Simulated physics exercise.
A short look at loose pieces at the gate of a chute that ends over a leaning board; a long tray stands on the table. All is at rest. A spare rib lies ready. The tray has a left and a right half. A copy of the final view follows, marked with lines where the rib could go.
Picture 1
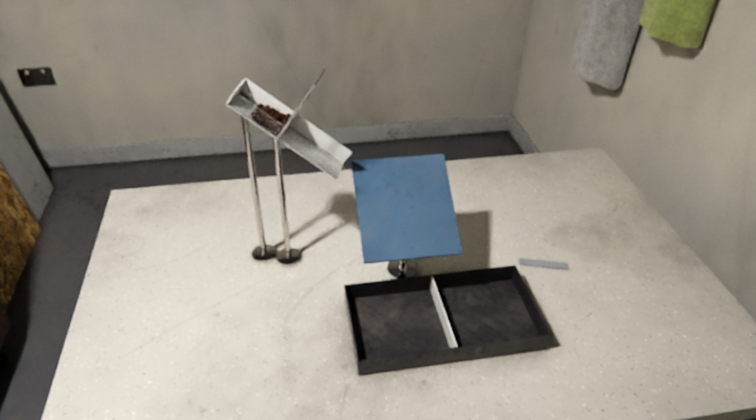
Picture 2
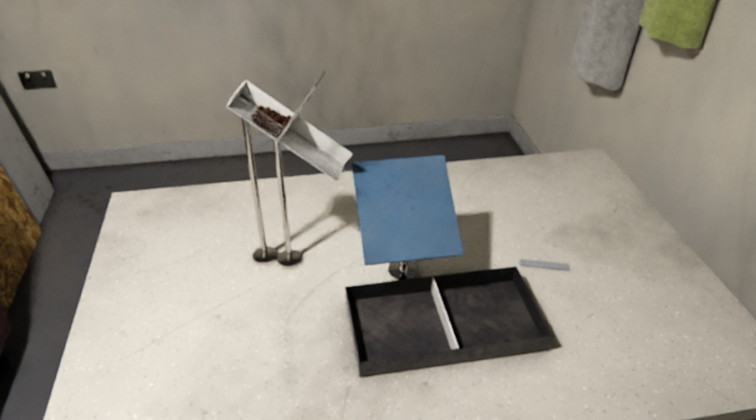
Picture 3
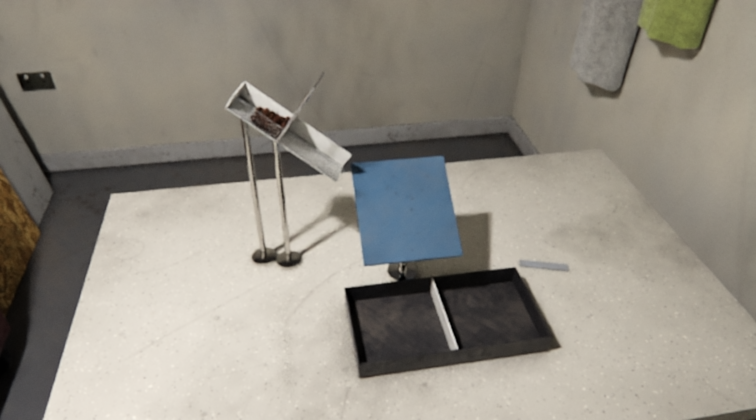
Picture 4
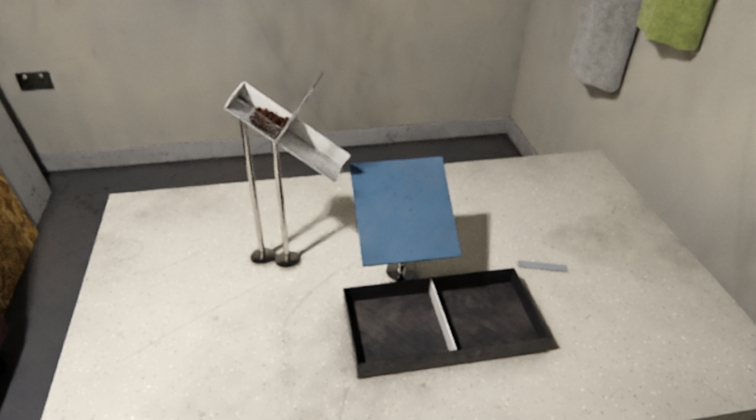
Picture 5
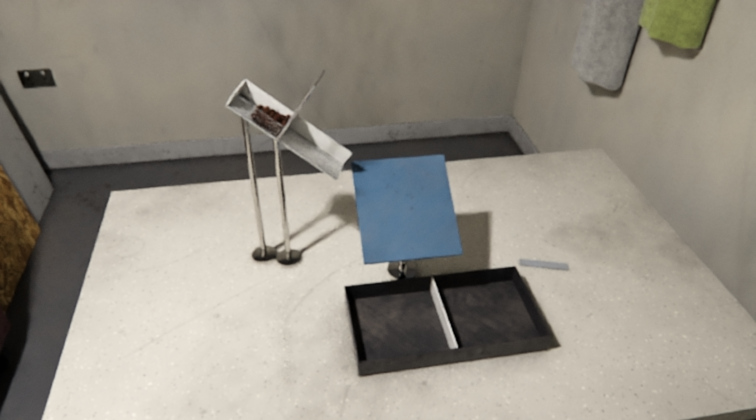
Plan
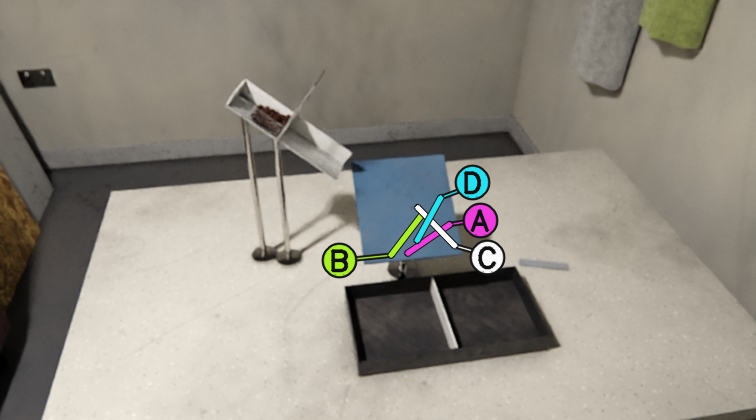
On a pale tabletop in a grey room, small reddish-brown pieces resting in a raised chute above a tilted blue board and divided black tray.
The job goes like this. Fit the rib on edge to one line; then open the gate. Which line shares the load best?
C works best here.
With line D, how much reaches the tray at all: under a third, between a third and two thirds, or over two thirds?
Over two thirds.
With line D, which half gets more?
More lands on the left.
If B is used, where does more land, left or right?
The left half.
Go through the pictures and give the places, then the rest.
The first picture shows load behind the gate near (275, 117), allspice berries; lip of the chute near (340, 171), sloping gently.
The second picture shows middle of the board near (406, 207), tilted fairly steeply; middle of its low edge near (415, 260); of its high edge near (399, 158).
The third picture shows front corners of the tray near (359, 364) and (552, 337); front end of its middle wall near (458, 350).
The fourth picture shows middle of the load near (274, 120); lip near (338, 174).
The fifth picture shows middle of the load near (275, 118); lip near (340, 172).
On the marked copy, line A from (449, 224) to (407, 253); line B from (421, 214) to (390, 255); line C from (417, 207) to (454, 245); line D from (440, 197) to (417, 240).
Choosing A, of what is caught, all but a few in the left half, only a few in the right.
Choosing B, of what is caught, all but a few in the left half, only a few in the right.
Choosing C, of what is caught, close to half in the left half, close to half in the right.
Choosing D, of what is caught, the bulk in the left half, a small share in the right.
